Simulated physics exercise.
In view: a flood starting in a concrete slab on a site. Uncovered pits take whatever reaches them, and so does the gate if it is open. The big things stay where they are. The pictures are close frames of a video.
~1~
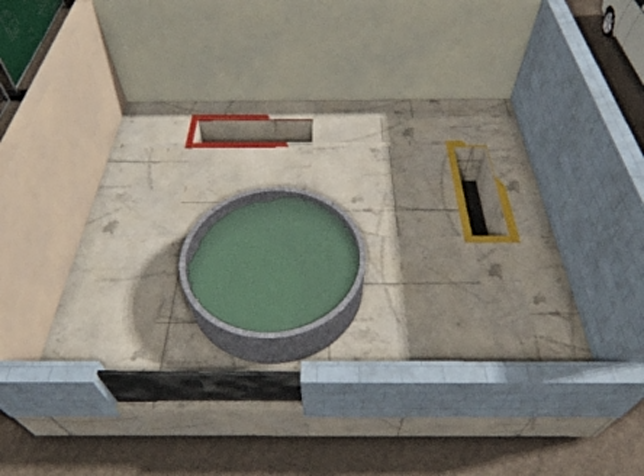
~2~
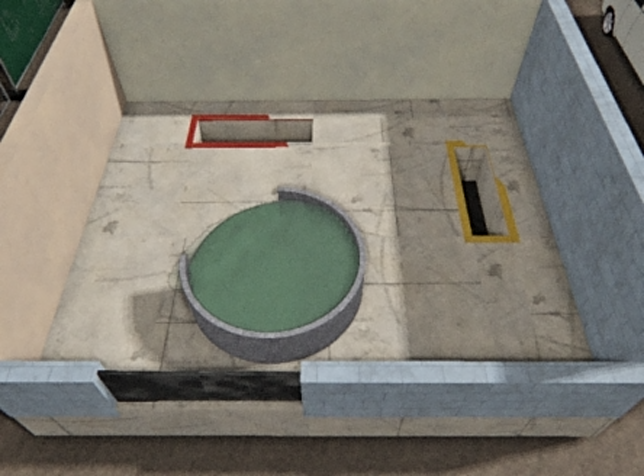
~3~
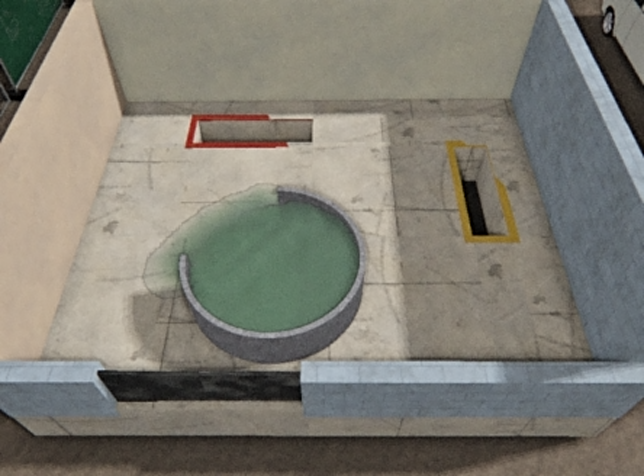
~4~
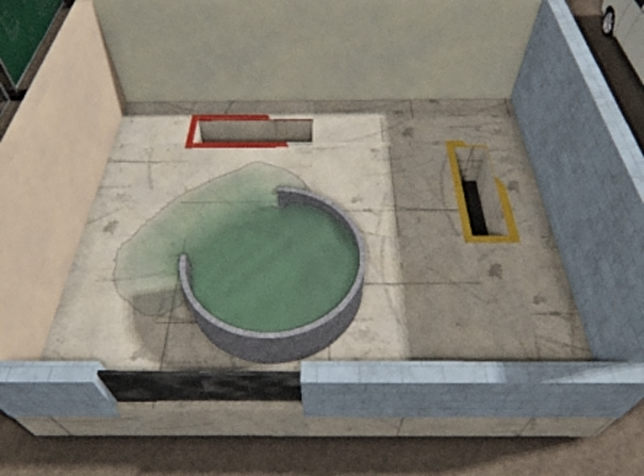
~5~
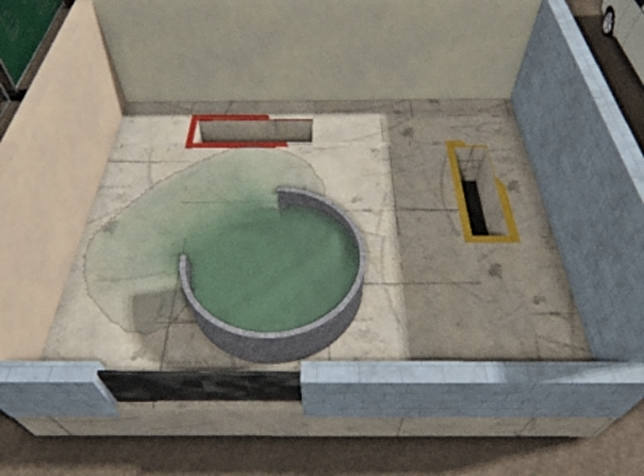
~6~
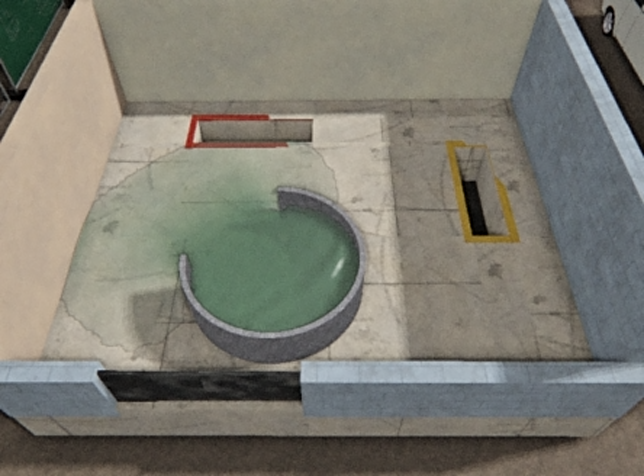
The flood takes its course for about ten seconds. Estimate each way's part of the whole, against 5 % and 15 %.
The gate takes not even 5 %; the red pit takes above 15 %; the yellow pit takes not even 5 %.
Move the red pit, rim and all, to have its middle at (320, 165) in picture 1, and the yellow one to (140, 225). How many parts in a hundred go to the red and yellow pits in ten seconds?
Parts in a hundred: Red 10, yellow 65.
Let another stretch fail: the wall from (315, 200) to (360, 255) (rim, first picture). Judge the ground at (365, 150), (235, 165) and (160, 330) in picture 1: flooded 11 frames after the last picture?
One after the other: Covered, no water, no water.
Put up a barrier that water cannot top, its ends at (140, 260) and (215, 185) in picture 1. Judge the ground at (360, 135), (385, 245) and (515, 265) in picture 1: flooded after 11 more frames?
In that order: Wet, clear, no water.
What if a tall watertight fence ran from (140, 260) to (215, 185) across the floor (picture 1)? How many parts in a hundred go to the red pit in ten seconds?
Parts in a hundred: Red 45.
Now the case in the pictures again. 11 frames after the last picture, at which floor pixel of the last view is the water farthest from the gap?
Around (126, 108).
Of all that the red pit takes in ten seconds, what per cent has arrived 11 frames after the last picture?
I make it 20 per cent.
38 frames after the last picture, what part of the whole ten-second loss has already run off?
About 75 per cent.
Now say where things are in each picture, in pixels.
The first frame shows still water in the round pool at (274, 258).
In the second frame, water pours out on the round pool's far side and has run to (175, 283).
In the third frame, the front is at (150, 280), out from the gap on the round pool's far side.
In the fourth frame, the front is at (121, 276), out from the gap on the round pool's far side.
In the fifth frame, the front is at (256, 149), out from the gap on the round pool's far side.
In the sixth frame, the front is at (66, 284), out from the gap on the round pool's far side.
A moment on, water covers 30 % of the floor; the gate 0 %, the red pit 5 %, the yellow pit 0 %.
Next, water covers 35 % of the floor; the gate 0 %, the red pit 10 %, the yellow pit 0 %.
Then, water covers 45 % of the floor; the gate 0 %, the red pit 22 %, the yellow pit 0 %.
Later, water covers 55 % of the floor; the gate 0 %, the red pit 41 %, the yellow pit 1 %.
In the end, water covers 60 % of the floor; the gate 0 %, the red pit 52 %, the yellow pit 2 %.
